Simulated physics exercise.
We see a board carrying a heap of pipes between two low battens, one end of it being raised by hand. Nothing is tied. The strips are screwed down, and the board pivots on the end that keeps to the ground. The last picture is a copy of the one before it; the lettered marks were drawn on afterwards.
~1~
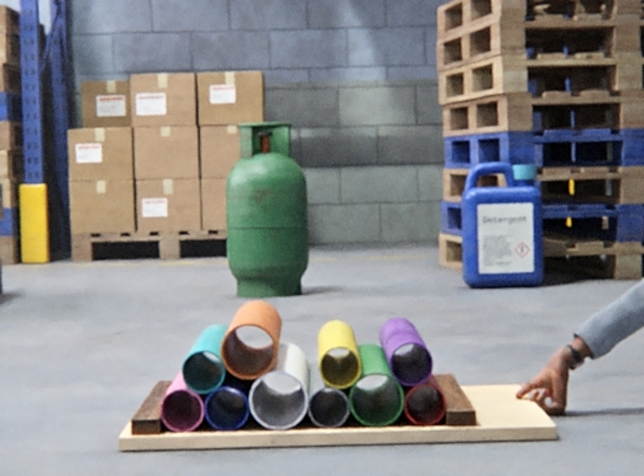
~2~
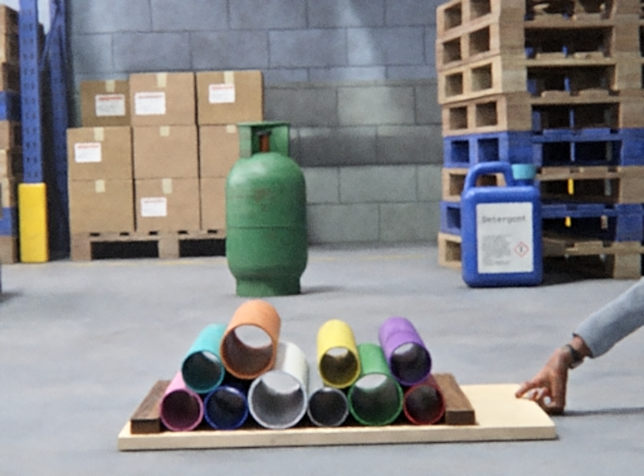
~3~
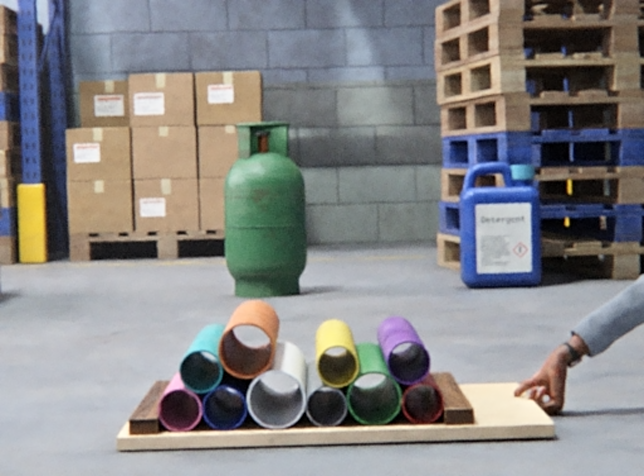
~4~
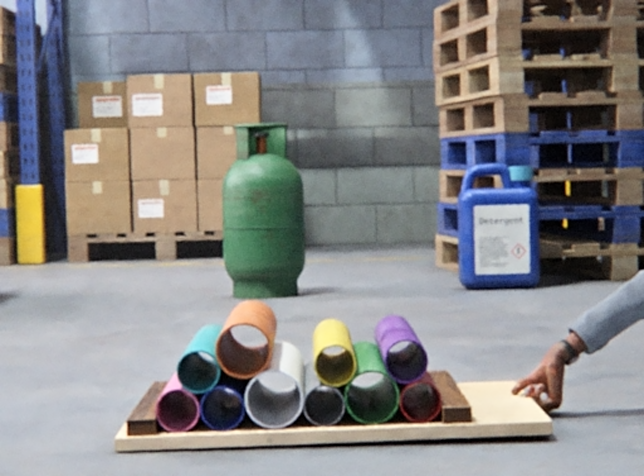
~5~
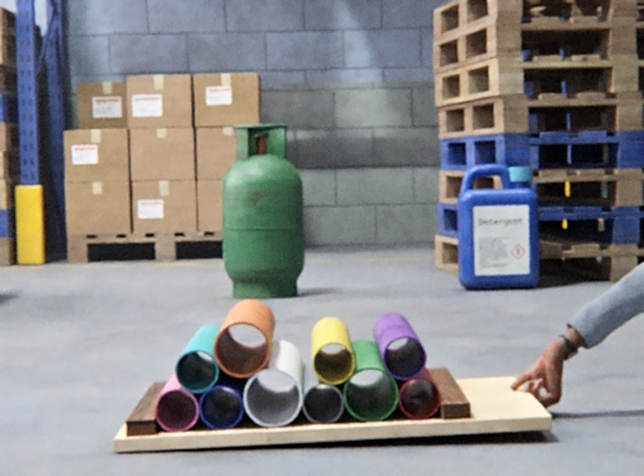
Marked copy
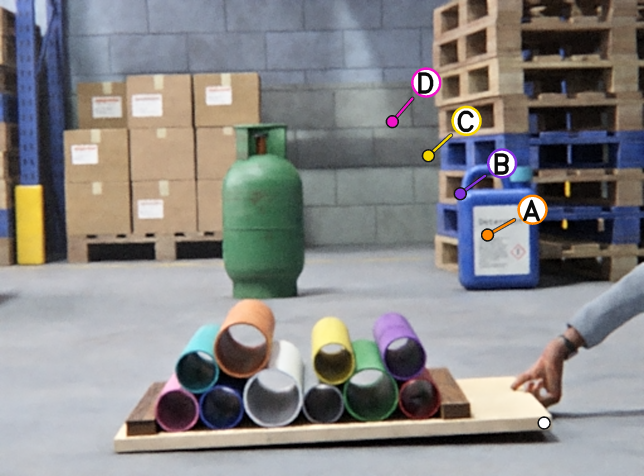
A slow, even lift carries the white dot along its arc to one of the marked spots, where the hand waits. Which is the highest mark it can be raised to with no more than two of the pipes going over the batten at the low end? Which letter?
C is the limit.
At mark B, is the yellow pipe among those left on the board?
The yellow pipe: Yes.
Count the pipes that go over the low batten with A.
At A the number is two.
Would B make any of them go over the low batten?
Yes.
On the marked copy, A at (487, 235); B at (460, 194); C at (429, 156); D at (393, 122); the white dot at (544, 423).
Taking C. A third of the way, board at 21°.
Two thirds of the way, board at 40°.
When it is over, board at 41°, two over the low batten (turquoise, orange).
As for the rest, A two over the low batten (turquoise, orange); B two over the low batten (turquoise, orange); D five over the low batten.
